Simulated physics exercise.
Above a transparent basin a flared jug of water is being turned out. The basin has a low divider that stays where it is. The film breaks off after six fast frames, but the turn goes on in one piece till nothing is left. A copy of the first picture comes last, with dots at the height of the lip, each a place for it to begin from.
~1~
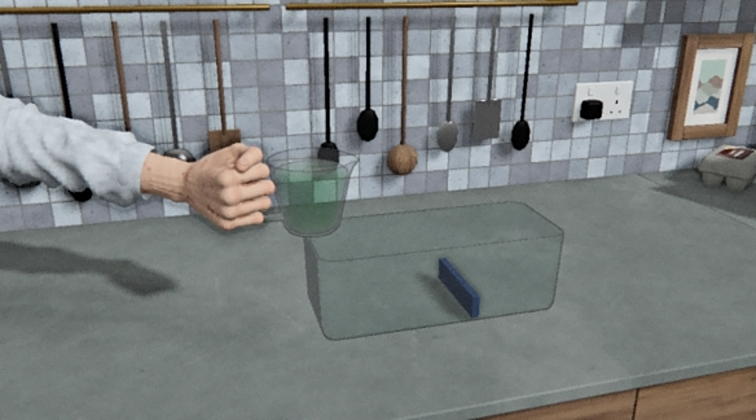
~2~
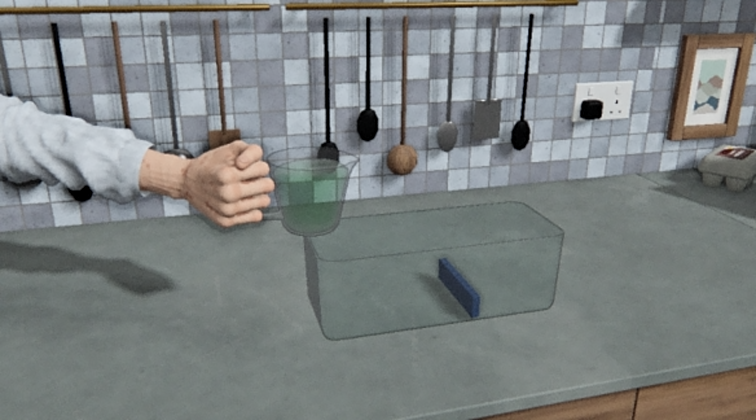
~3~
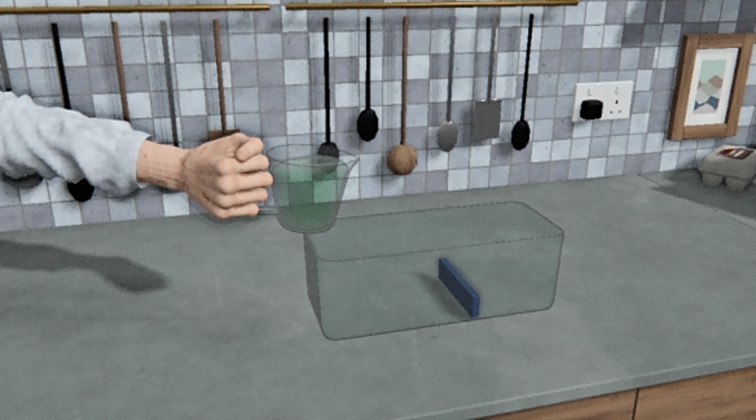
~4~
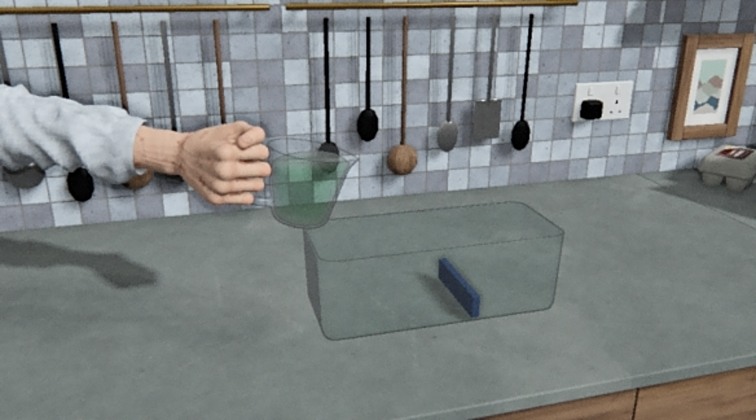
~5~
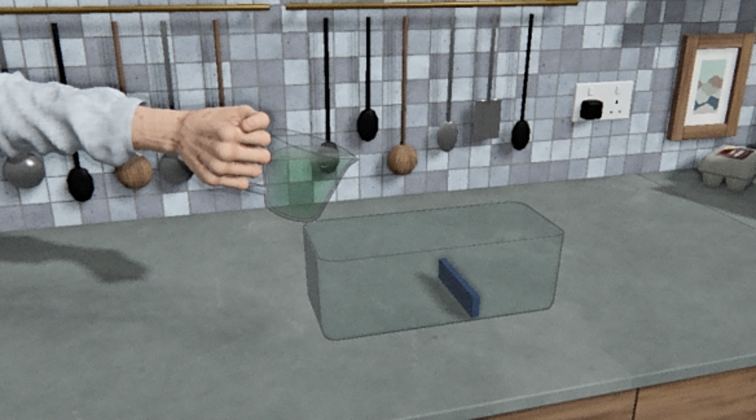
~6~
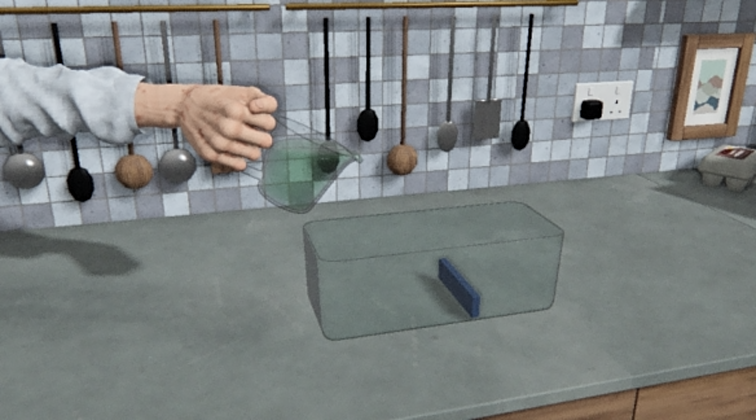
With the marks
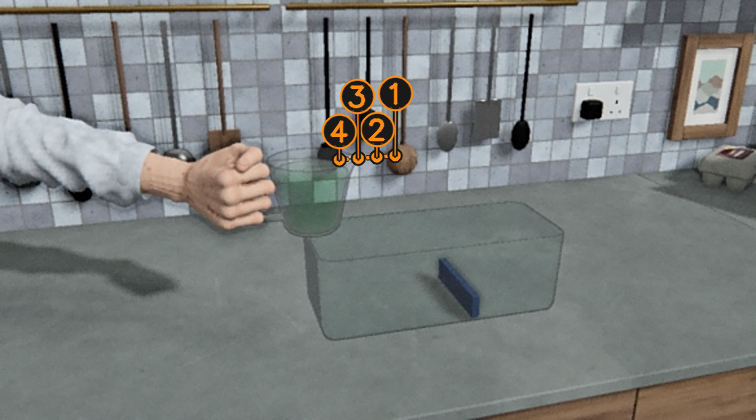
On a grey kitchen counter in front of a tiled wall with hanging utensils, a hand holds a flared jug of greenish water above a transparent basin containing a small blue wall, then gradually tilts the jug to the right.
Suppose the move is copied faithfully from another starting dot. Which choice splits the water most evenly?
It is 1.
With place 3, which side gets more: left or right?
More ends on the left.
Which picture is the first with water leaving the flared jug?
Picture 6.
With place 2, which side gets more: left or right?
The left one.
On the marked copy, 1 at (395, 155); 2 at (376, 157); 3 at (358, 158); 4 at (339, 159).
Choosing 1, about 51 % ends left of the wall and 48 % right of it.
Choosing 2, about 91 % ends left of the wall and 6 % right of it.
Choosing 3, about 86 % ends left of the wall and 12 % right of it.
Choosing 4, about 86 % ends left of the wall and 12 % right of it.
